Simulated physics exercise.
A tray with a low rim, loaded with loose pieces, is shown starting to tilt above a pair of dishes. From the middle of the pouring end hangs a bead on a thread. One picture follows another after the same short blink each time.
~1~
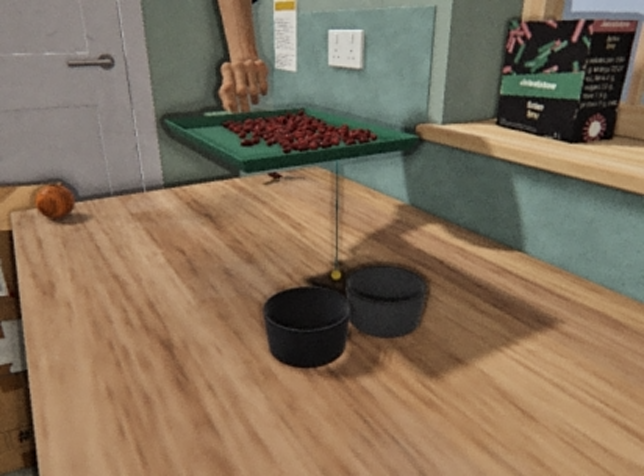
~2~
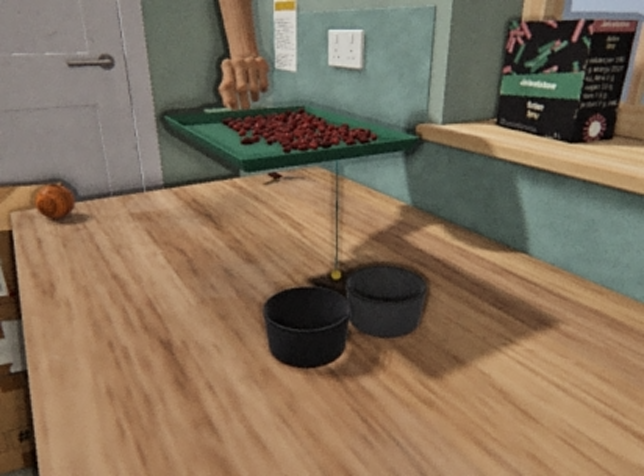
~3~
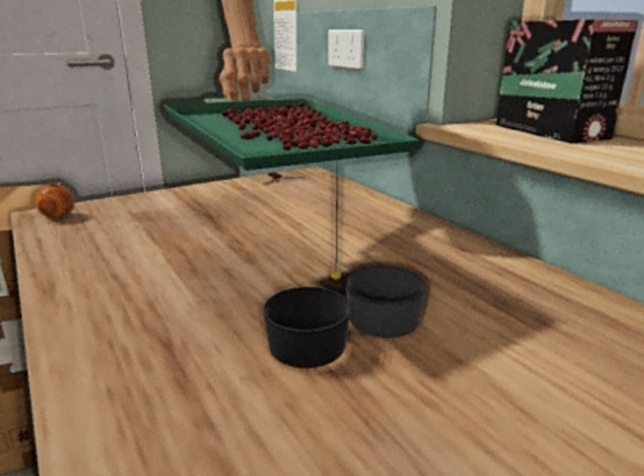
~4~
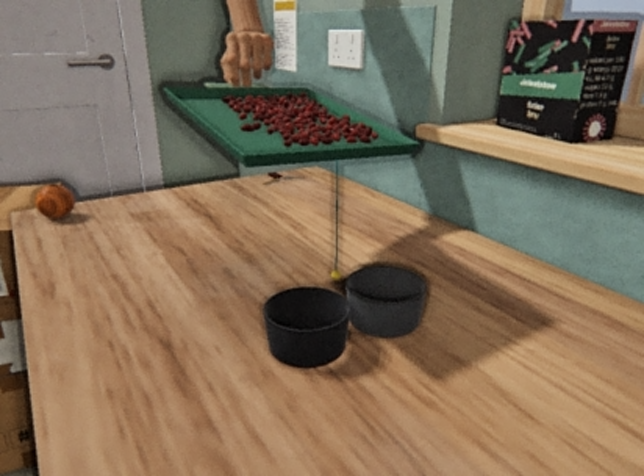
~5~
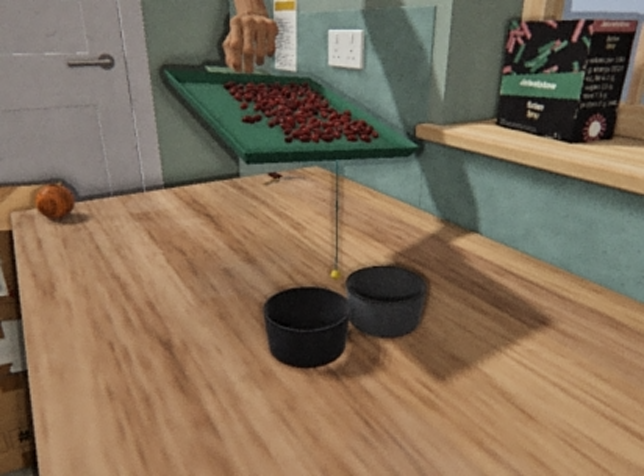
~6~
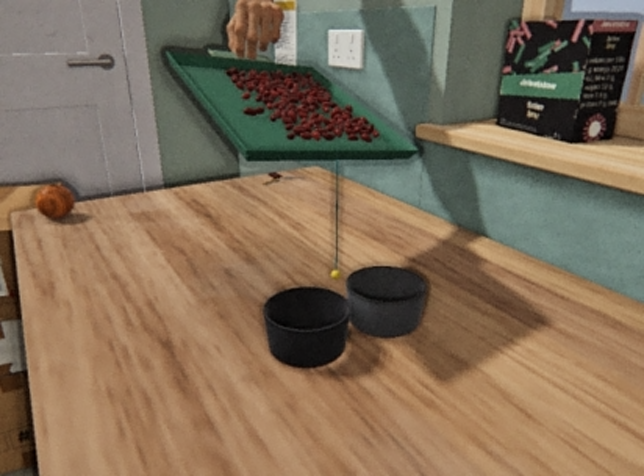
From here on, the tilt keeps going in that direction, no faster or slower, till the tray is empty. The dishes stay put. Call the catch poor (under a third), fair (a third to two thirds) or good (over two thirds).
Fair - a third to two thirds is caught.
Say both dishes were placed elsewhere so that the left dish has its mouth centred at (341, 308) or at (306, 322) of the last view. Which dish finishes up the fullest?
At the first place the right one, at the second the dish on the right.
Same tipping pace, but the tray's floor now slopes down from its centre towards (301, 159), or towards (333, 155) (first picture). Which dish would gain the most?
The leftmost dish, then the rightmost dish.
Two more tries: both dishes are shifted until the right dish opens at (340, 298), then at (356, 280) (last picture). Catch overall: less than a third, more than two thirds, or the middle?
Try one: Under a third. Try two: Under a third.
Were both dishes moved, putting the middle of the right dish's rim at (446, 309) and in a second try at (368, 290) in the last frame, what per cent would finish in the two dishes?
The first try yields 10% and the second yields 30%.
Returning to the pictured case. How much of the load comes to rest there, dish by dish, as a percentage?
Left dish: Around 0 in a hundred; right dish: Around 50 in a hundred.
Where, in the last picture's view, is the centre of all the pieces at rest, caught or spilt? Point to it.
I'd put the middle somewhere around (408, 317).
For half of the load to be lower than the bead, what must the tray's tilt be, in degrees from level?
Roughly 75 degrees of turn.
Soon after the last picture, tray tipped steeply; about half on the tray; a stray few in the right dish; a small part outside both; about a third in the air.
A little later, tray tipped past a quarter turn; about half in the right dish; about half outside both; a stray few in the air.
Later still, tray tipped past a quarter turn; about half in the right dish; about half outside both.
At rest, tray tipped past a quarter turn; none in the left dish; about half in the right dish; about half outside both.
